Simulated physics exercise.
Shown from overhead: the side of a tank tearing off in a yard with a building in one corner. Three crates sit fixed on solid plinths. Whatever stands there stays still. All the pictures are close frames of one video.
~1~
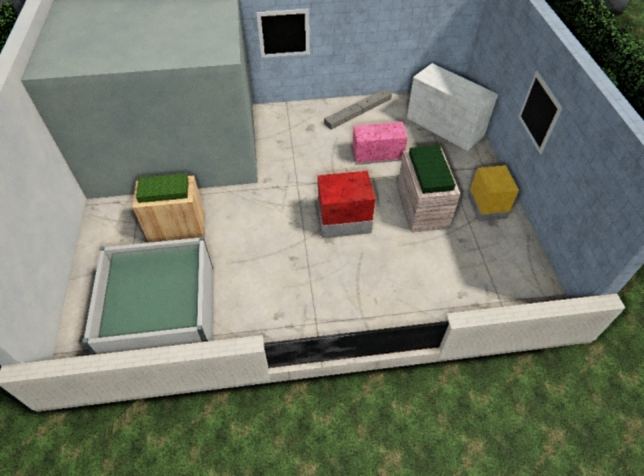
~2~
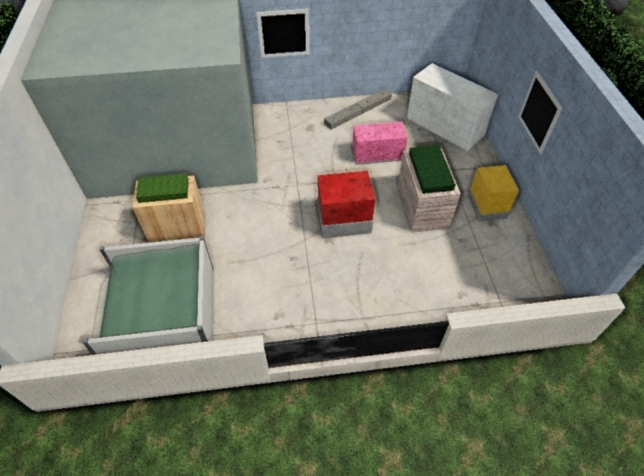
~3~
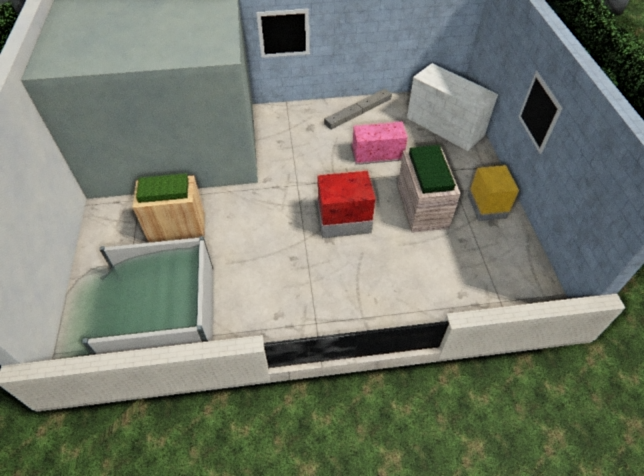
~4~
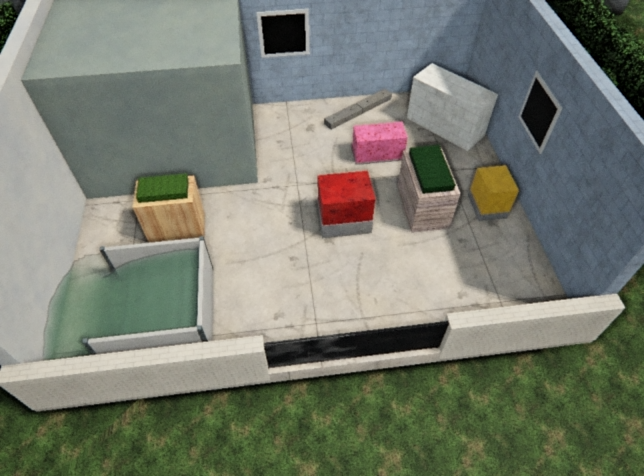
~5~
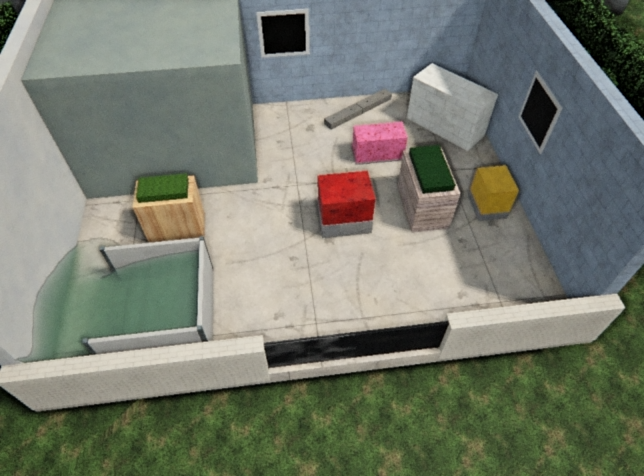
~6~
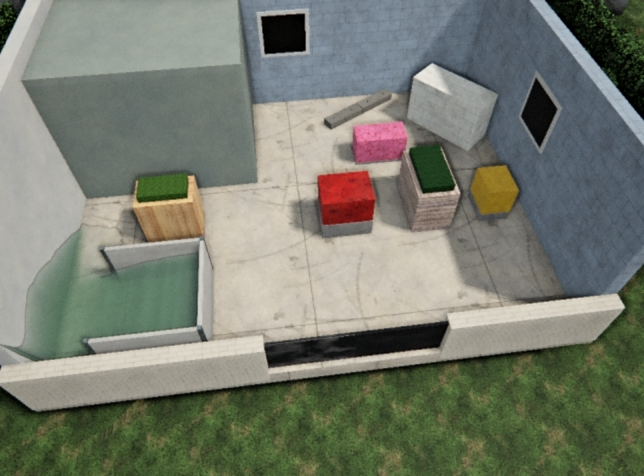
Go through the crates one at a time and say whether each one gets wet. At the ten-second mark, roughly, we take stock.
The pink crate ends up with water on it; the red crate ends up clear of the water; the yellow crate ends up clear of the water.
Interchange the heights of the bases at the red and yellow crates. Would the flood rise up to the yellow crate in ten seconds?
Well, the yellow one stays untouched then.
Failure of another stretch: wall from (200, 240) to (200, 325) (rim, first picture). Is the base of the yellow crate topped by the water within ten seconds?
Note: Yellow crate gets reached.
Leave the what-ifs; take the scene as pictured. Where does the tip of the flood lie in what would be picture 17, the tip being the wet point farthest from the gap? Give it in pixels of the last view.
The wet point farthest out is around (424, 339).
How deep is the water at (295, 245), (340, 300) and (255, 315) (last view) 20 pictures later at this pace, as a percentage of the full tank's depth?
The three come to near 2, 2 and 2 per cent respectively.
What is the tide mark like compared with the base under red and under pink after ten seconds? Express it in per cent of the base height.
Roughly 50 percent, then 190 percent.
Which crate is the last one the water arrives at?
That would be the yellow crate.
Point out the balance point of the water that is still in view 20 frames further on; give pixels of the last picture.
Near pixel (177, 272).
A moment on, water covers 15 % of the floor; the pink crate not reached, the red crate not reached, the yellow crate not reached.
Next, water covers 25 % of the floor; the pink crate not reached, the red crate not reached, the yellow crate not reached.
Then, water covers 50 % of the floor; the pink crate water round its plinth, the red crate water round its plinth, the yellow crate not reached.
Later, water covers 65 % of the floor; the pink crate water round its plinth, the red crate water round its plinth, the yellow crate water round its plinth.
In the end, water covers 80 % of the floor; the pink crate was topped, the red crate stayed above the water, the yellow crate stayed above the water.
